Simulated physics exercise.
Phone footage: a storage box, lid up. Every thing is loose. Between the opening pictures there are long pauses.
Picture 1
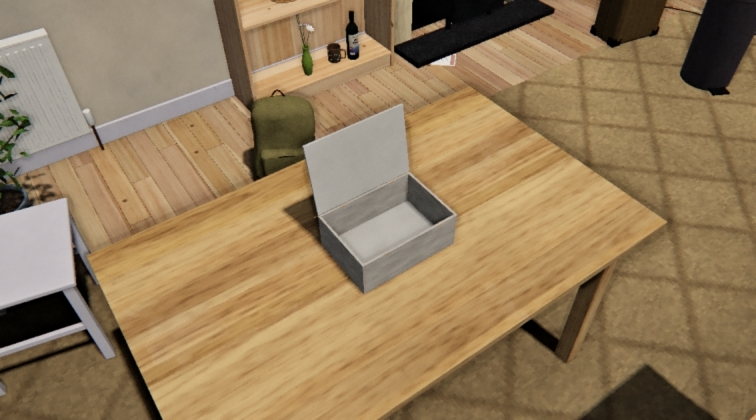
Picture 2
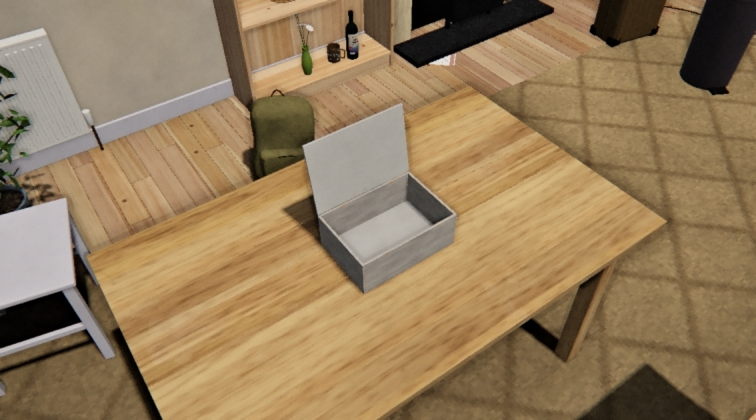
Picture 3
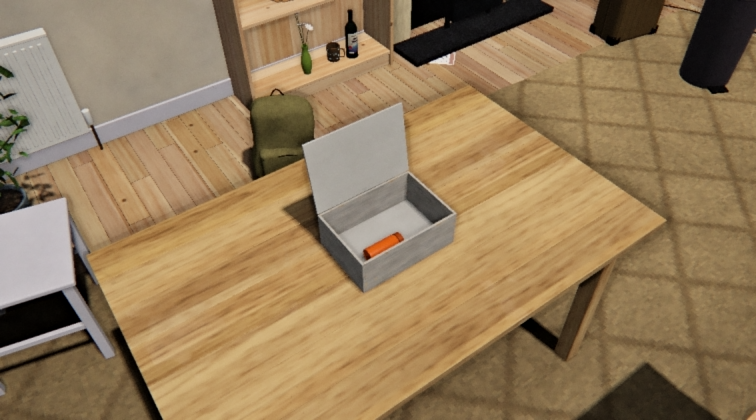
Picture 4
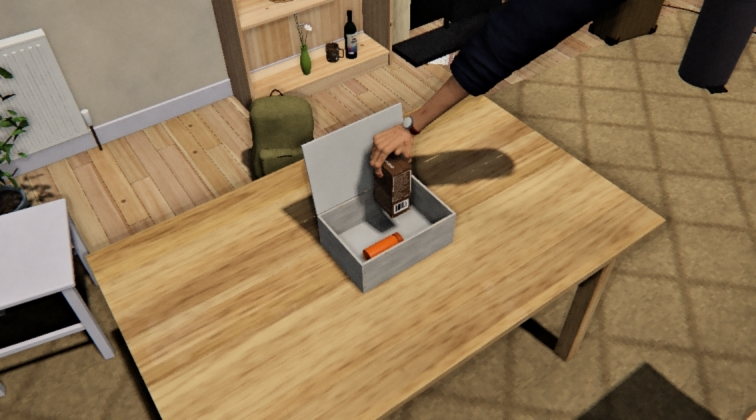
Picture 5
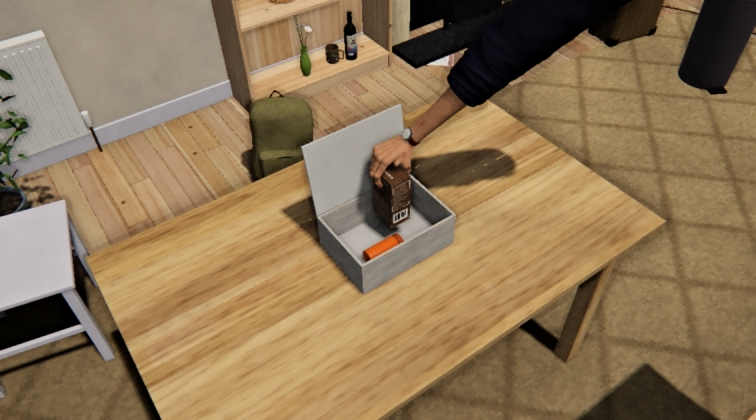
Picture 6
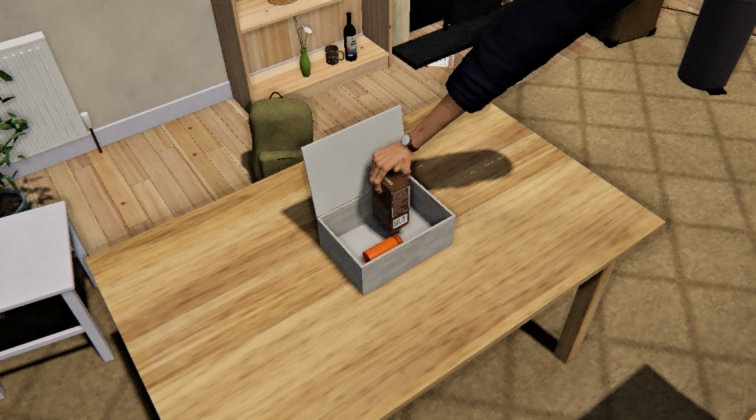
A hand lowering a brown carton into an open grey storage box on a wooden table, beside an orange item already inside.
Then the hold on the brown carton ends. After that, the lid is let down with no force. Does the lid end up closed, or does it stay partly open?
Turns out the lid is kept open.
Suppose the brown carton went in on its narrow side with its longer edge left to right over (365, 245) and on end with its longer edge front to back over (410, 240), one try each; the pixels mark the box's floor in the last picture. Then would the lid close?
Shut, then open.
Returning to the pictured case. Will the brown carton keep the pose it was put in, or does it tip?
Once everything settles, the brown carton keeps its original angle.
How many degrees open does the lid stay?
The lid sits around 60° above the rim.
Then, 0.40 s after the last picture, brown carton tipped 5° from how it was near (392, 211).
Then, 1.20 s after the last picture, lid starting down; brown carton slid a little near (391, 210); orange shaker rolled about its own width.
Then, 1.50 s after the last picture, lid 71° above the rim; brown carton slid a little near (391, 210); orange shaker rolled about its own width.
At rest, lid 61° above the rim; moved from the start, brown carton and orange shaker. Seen from the same camera at the end, brown carton near (391, 211).
